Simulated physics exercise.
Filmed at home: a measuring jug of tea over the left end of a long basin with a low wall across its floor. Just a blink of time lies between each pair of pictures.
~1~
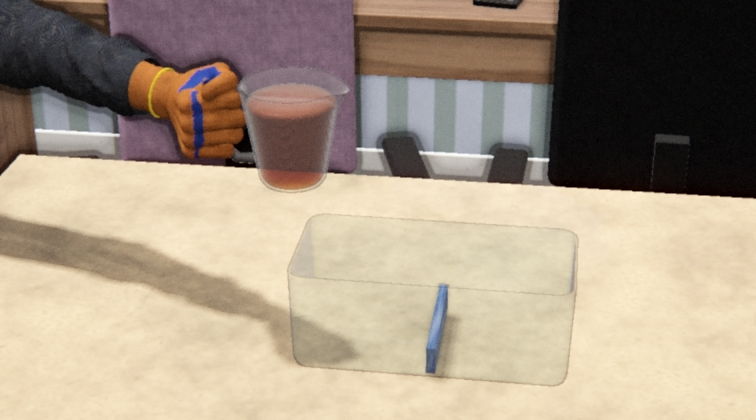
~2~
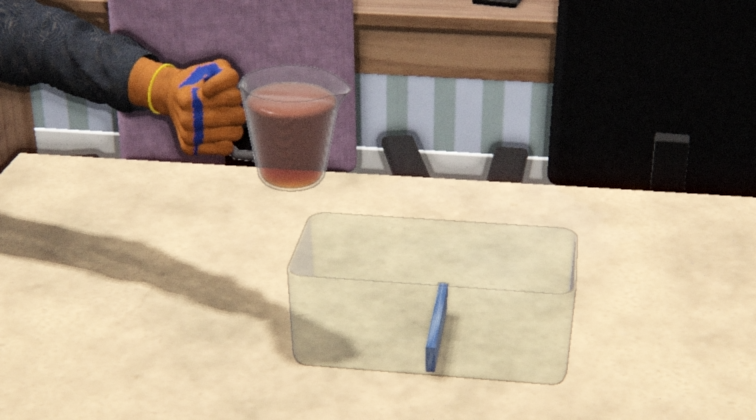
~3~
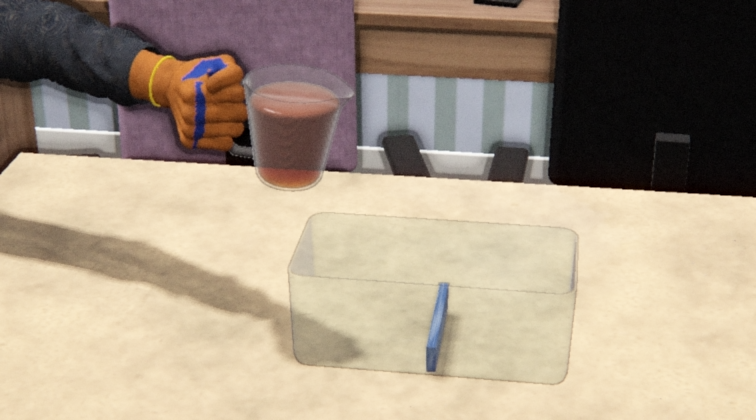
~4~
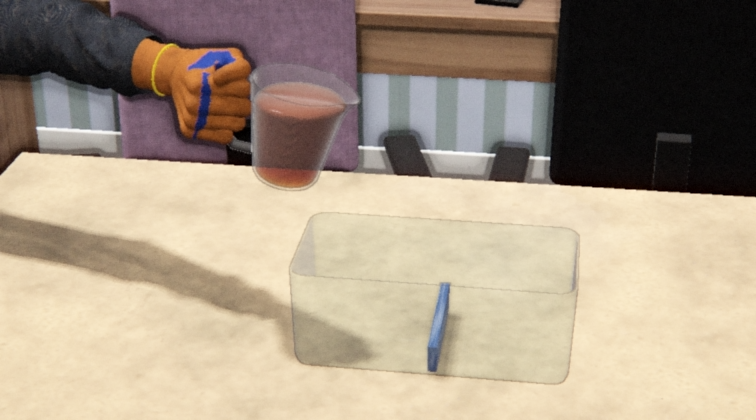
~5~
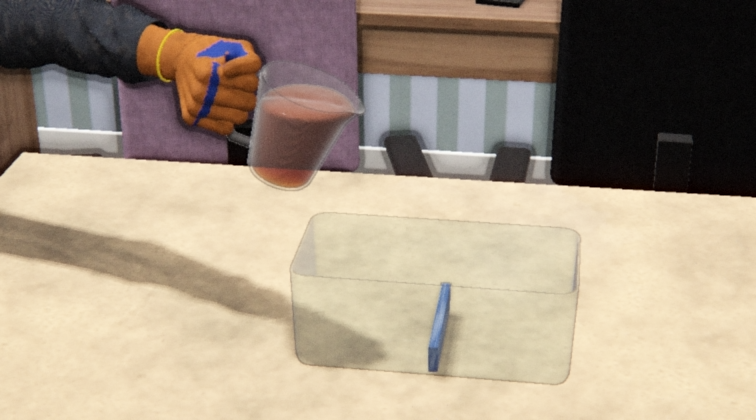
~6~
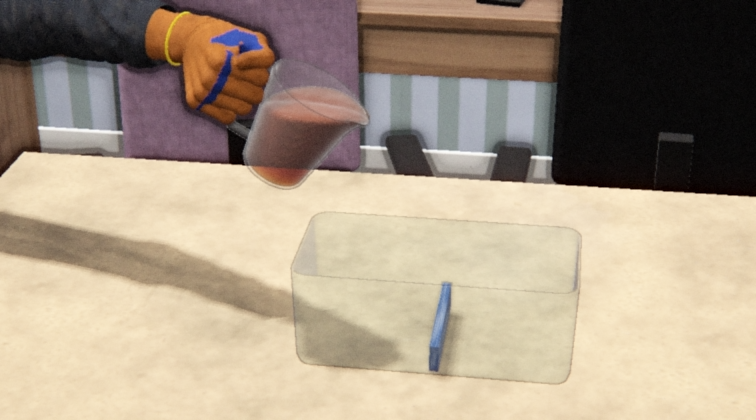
A clear measuring jug of reddish-brown tea, held by an orange-and-blue gloved hand reaching in from the left, starts upright and tilts steadily to the right. Below it, a long transparent basin with a low blue wall across its floor sits on a pale mottled tabletop. The fixed, slightly raised view looks across a home interior with striped wallpaper, purple cloth and wooden furniture behind.
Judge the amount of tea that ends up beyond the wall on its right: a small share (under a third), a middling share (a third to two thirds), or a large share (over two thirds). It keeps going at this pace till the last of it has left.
A small share.
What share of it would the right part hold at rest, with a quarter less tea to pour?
About 10 in a hundred.
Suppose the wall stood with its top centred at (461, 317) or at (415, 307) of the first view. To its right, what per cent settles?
The first gives 10 %, the second 45 %.
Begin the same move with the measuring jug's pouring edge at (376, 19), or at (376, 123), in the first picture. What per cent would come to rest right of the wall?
Around 90 percent first, around 30 percent second.
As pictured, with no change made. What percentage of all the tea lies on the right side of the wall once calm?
Close to 15 in a hundred.
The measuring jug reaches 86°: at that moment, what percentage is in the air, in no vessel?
It's close to 25 per cent.
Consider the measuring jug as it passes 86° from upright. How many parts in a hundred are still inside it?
Remaining share, estimated: 55 %.
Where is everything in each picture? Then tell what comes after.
It leans 0°; its right rim is at (350, 89); the tea meets the walls at (247, 95) and (337, 100); the long basin's rim runs from (299, 245) to (576, 264); the wall's top is at (438, 317), in the first frame.
It leans 1°; its right rim is at (351, 89); the tea meets the walls at (248, 94) and (338, 100), in the second frame.
It leans 5°; its right rim is at (355, 93); the tea meets the walls at (252, 92) and (341, 101), in the third frame.
It leans 11°; its right rim is at (360, 100); the tea meets the walls at (256, 92) and (347, 104), in the fourth frame.
It leans 20°; its right rim is at (366, 110); the tea meets the walls at (261, 96) and (356, 106), in the fifth frame.
It leans 30°; its right rim is at (370, 122); the tea meets the walls at (263, 102) and (367, 116); 1 per cent is over the edge, in the sixth frame.
A moment on, the measuring jug is tipped on its side and 56 per cent is still to pour, 15 is left of the wall and 2 right of it.
Next, the measuring jug is tipped on its side and 14 per cent is still to pour, 63 is left of the wall and 7 right of it.
Then the measuring jug is tipped on its side and 1 per cent is still to pour, 82 is left of the wall and 10 right of it.
Later the measuring jug is tipped on its side and 0 per cent is still to pour, 85 is left of the wall and 13 right of it.
Finally, 85 per cent lies left of the wall, 13 right of it and 2 outside.
